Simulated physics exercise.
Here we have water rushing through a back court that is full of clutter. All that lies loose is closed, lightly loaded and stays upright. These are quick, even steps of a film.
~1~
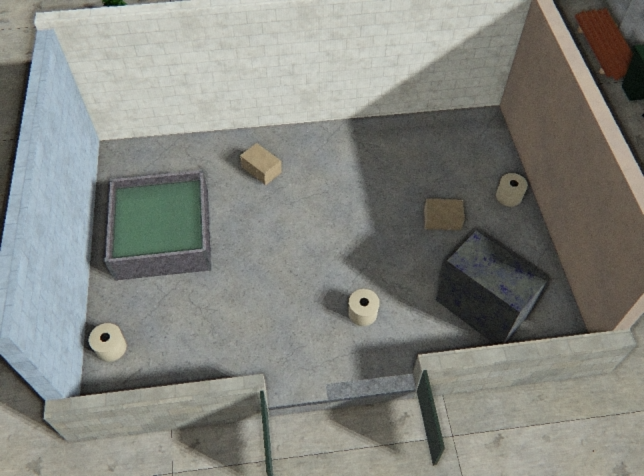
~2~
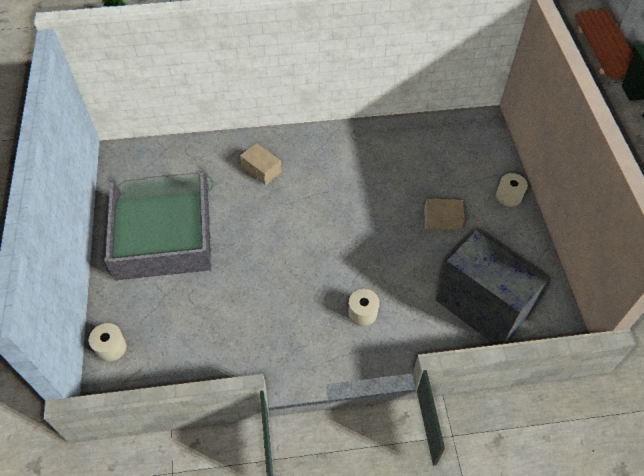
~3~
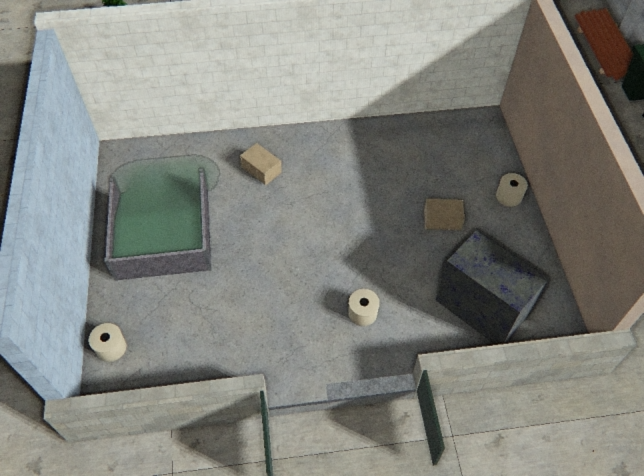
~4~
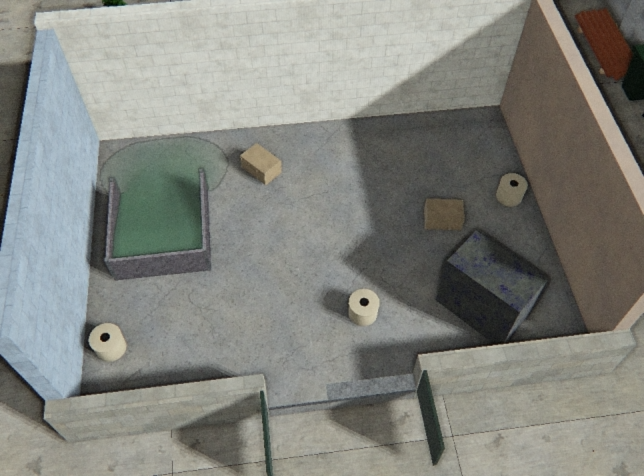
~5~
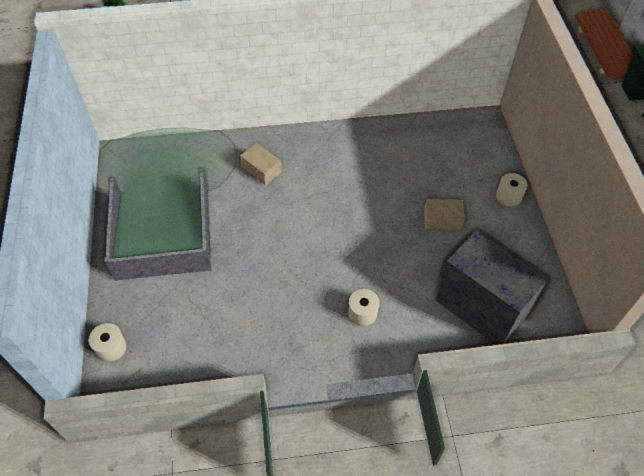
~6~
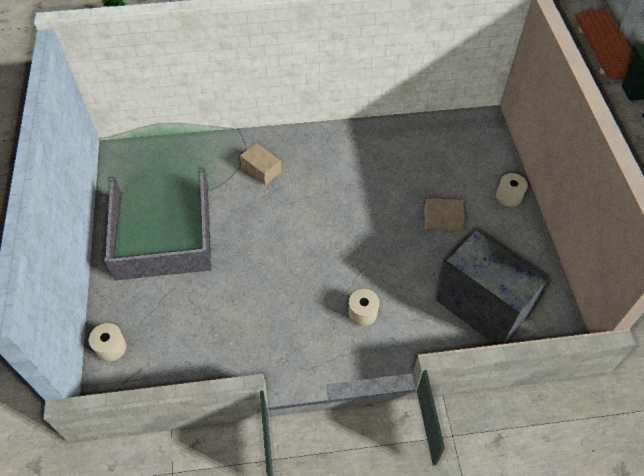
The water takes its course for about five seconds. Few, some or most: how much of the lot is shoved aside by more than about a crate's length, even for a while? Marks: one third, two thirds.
Share: One to two thirds.
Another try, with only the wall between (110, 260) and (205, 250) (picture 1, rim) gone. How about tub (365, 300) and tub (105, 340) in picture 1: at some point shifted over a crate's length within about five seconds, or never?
One after the other: That far or more, that far or more.
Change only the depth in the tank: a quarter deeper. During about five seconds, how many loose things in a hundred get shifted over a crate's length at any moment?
I make it 80 per cent.
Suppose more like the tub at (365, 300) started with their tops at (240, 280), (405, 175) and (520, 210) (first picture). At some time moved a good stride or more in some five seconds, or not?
In that order: Never so far, moved that far, under that.
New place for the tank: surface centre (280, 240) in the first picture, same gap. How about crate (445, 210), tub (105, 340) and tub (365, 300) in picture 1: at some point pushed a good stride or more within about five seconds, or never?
As listed: No, short of that, not that far.
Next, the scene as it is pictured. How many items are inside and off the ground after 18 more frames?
0 of them.
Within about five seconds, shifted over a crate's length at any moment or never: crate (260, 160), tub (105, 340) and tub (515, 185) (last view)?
As listed: Pushed that far, swept aside, short of that.
A moment on, 0 of 5 are well off their spots; 0 afloat.
Next, 0 of 5 are well off their spots; 0 afloat.
Later, 1 of 5 are well off their spots; 0 afloat.
In the end, 2 of 5 are well off their spots, and 2 have been at some point; 1 afloat.
